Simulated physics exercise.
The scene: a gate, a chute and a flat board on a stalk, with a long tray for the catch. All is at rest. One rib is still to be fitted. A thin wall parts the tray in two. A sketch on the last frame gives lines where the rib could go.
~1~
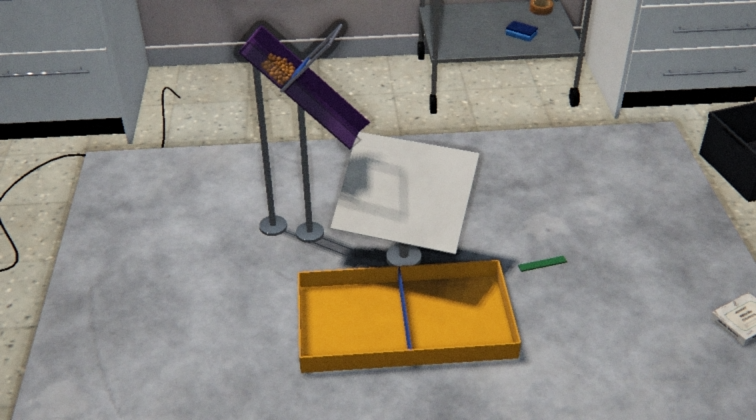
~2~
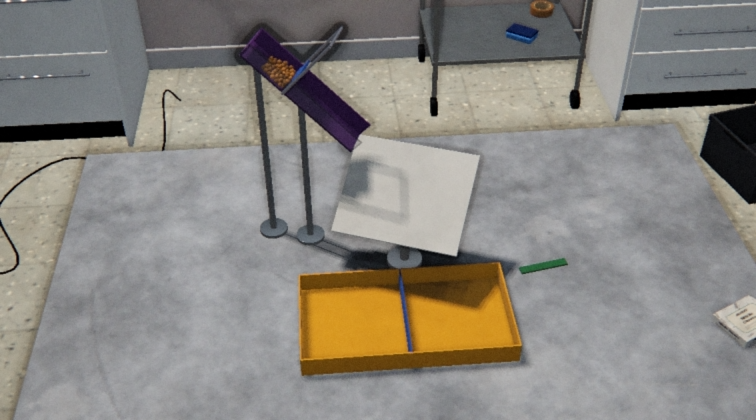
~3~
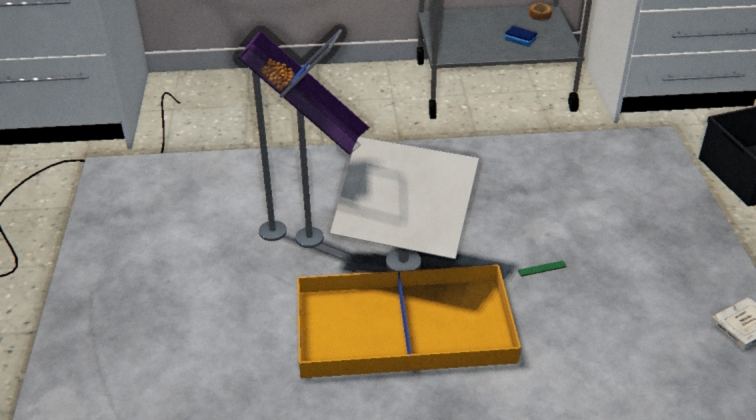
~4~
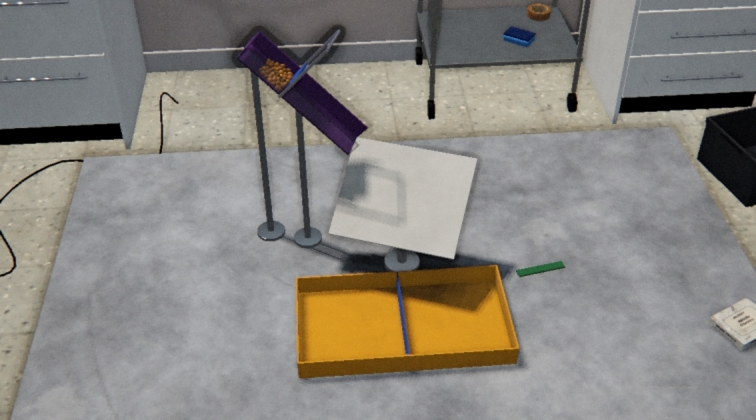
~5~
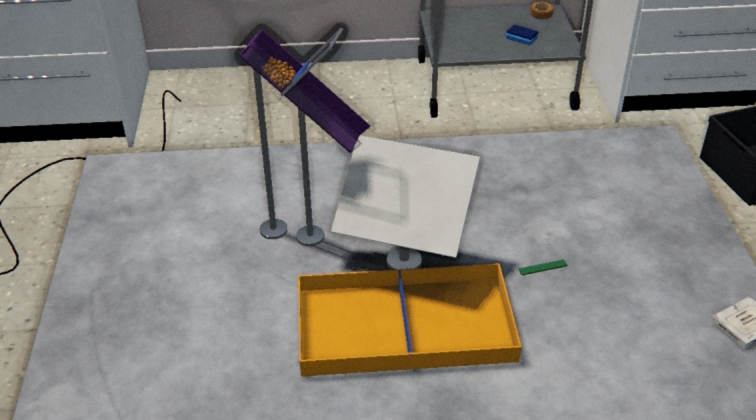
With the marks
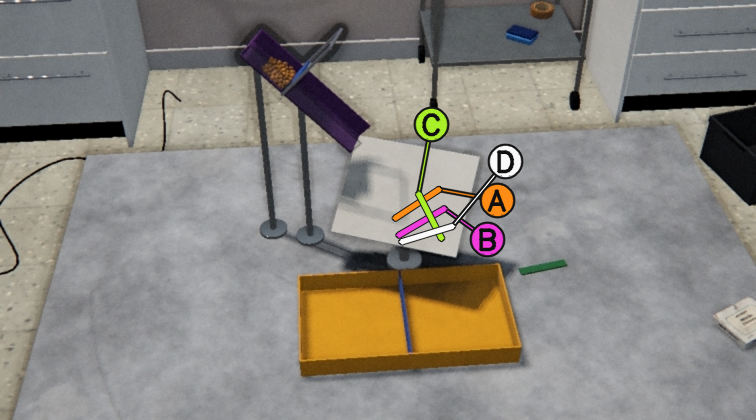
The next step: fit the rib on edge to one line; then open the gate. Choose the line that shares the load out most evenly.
Best: C.
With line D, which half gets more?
Left.
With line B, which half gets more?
Left.
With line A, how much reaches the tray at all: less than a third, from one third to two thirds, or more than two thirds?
It is more than two thirds.
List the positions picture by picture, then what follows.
The first frame shows load behind the gate (283, 71), roasted chickpeas; lip of the chute (355, 141), sloping fairly steeply.
The second frame shows middle of the board (406, 193), tilted fairly steeply; middle of its low edge (393, 243); of its high edge (418, 145).
The third frame shows front corners of the tray (300, 362) and (520, 348); front end of its middle wall (411, 355); gate still shut (301, 73).
The fourth frame shows middle of the load (281, 76); lip (353, 146).
The fifth frame shows middle of the load (284, 74); lip (355, 144).
On the marked copy, line A from (438, 189) to (395, 218); line B from (444, 208) to (398, 235); line C from (418, 193) to (441, 238); line D from (452, 226) to (401, 241).
With A, of what is caught, the larger part in the left half, about a tenth in the right.
With B, of what is caught, almost all in the left half, about a tenth in the right.
With C, of what is caught, roughly half in the left half, roughly half in the right.
With D, of what is caught, almost all in the left half, about a tenth in the right.
